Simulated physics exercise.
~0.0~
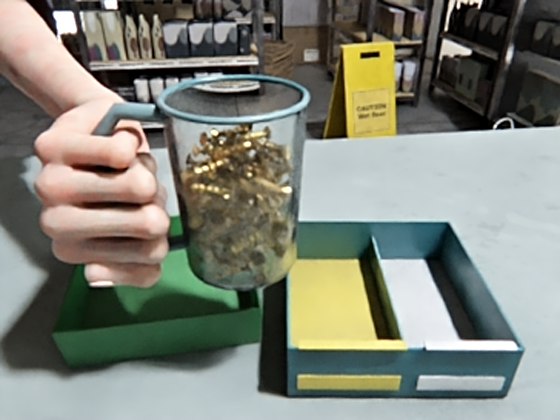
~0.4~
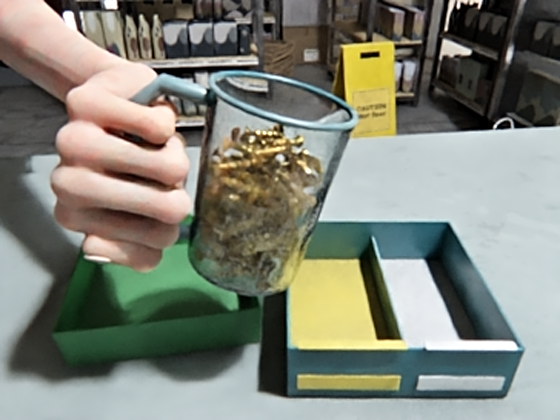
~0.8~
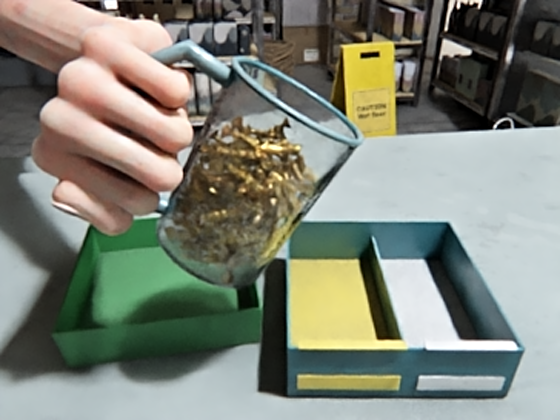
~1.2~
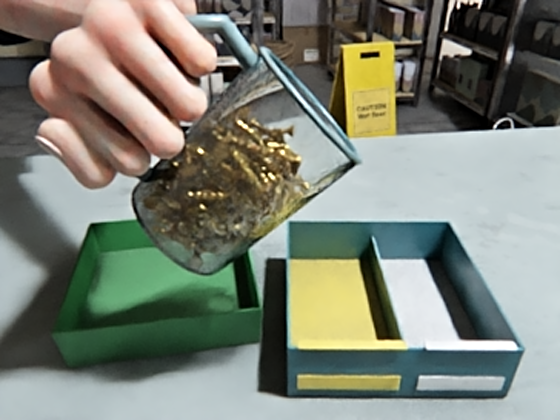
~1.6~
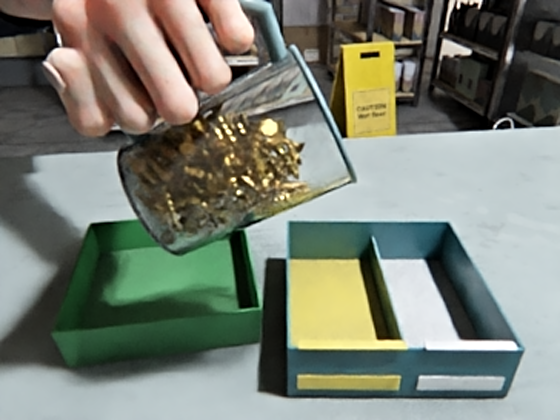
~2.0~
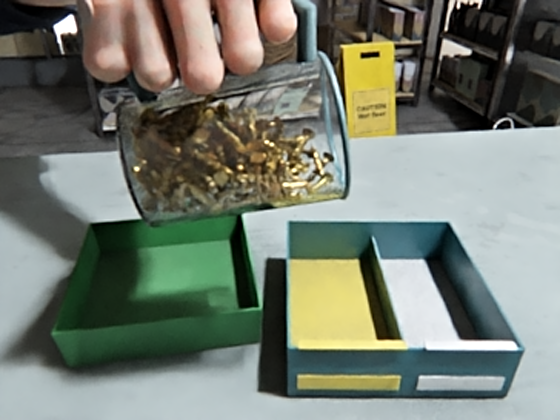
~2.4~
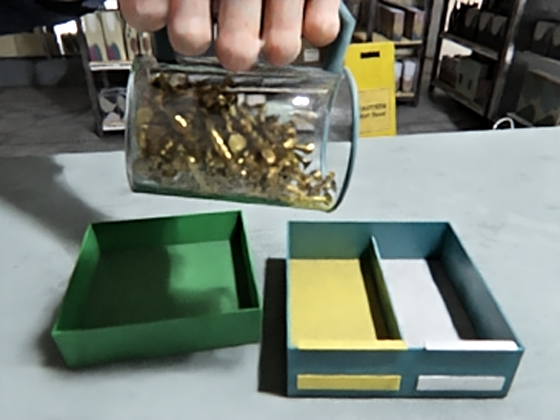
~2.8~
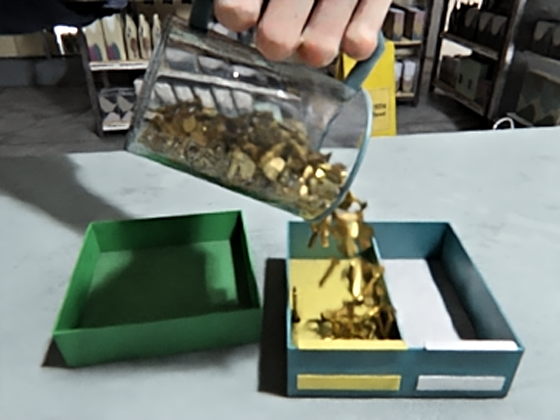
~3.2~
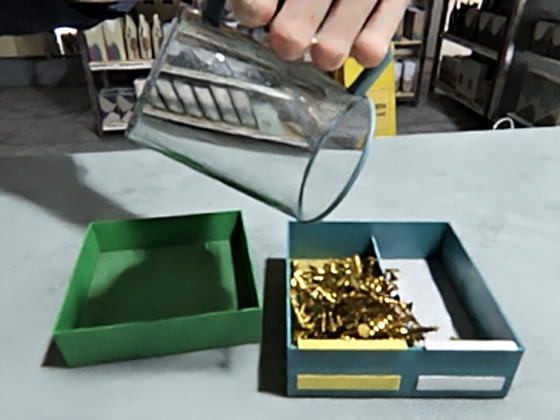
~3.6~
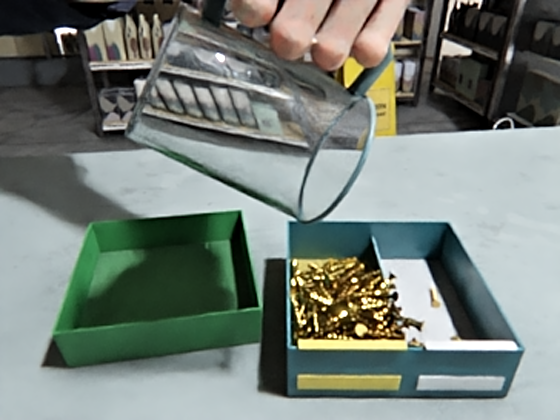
A clear cup with a blue-grey rim and handle, filled with brass-coloured screws, is held by a hand above a pale table in a storeroom, seen from the front and slightly above. Below stand an empty green tin on the left and a blue-green tin on the right, split into yellow and white sections, with a yellow caution sign behind. The hand tips the cup to the right until it lies on its side. Tilting further, it pours the screws into the yellow section. The cup ends empty, with most screws heaped in yellow, a few in white and none in the green tin.
